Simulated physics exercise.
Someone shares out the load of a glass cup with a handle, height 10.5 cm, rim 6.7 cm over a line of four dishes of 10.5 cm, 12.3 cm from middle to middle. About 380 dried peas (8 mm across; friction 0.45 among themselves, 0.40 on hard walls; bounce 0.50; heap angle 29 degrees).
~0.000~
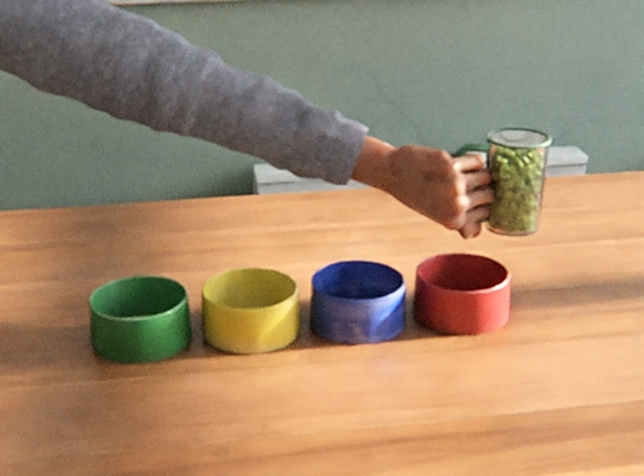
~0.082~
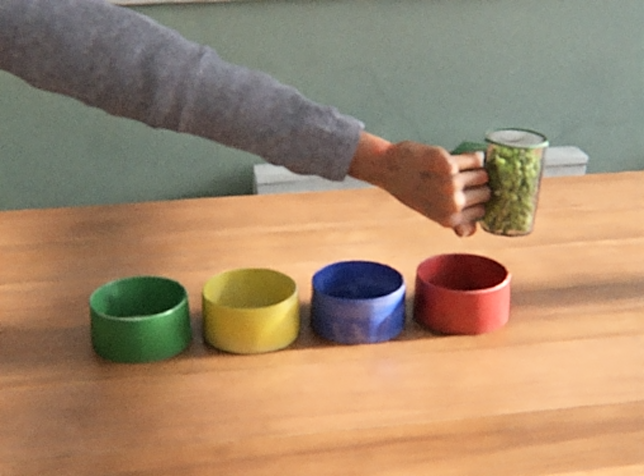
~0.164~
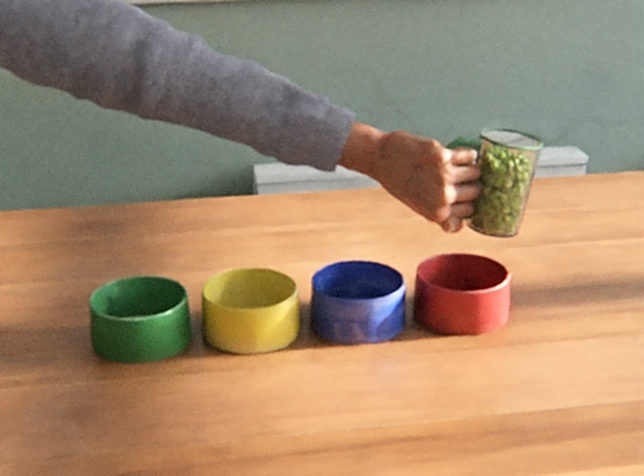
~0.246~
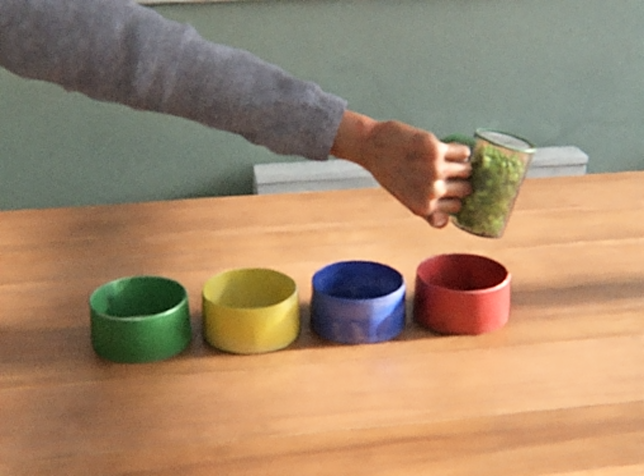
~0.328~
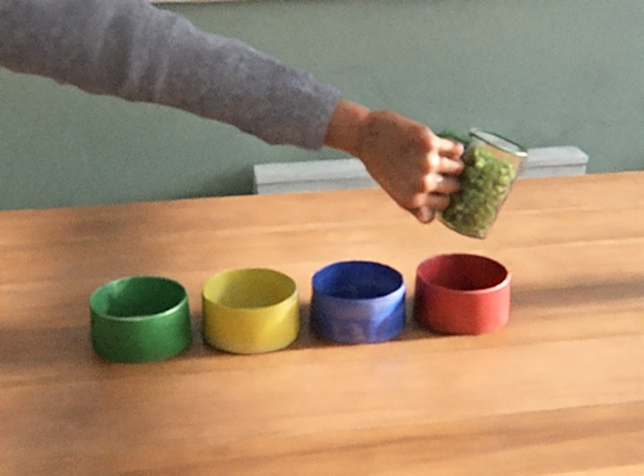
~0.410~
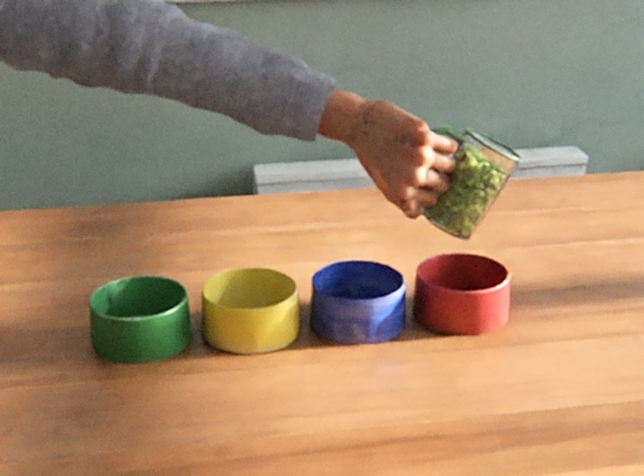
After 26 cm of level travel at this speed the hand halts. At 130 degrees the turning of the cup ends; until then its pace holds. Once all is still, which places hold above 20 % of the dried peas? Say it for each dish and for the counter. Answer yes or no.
Red: No, blue: Yes, green: No, yellow: No, counter: No.
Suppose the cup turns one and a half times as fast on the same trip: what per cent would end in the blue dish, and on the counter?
Then: Blue 20, counter 30.
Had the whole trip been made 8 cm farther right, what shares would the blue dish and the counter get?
Blue 10; counter 30.
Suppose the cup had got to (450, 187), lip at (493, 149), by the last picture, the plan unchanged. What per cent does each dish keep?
Red 0; blue 100; green 0; yellow 0.
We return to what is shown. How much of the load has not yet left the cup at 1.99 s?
Some 0 per cent of the load.
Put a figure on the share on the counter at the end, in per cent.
Some 5 per cent.
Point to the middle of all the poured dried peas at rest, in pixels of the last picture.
At about (358, 303).
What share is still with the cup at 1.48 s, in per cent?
Roughly 80 per cent.
Then, at 1.05 s, tilt 78 degrees; cup holds 100 %.
Then, at 1.48 s, tilt 112 degrees; cup holds 80 %, blue 10 %.
After 1.99 s, tilt 130 degrees; cup holds 0 %, blue 95 %.
At rest (2.5 s), red 0 %, blue 95 %, green 0 %, yellow 0 %, counter 5 %.
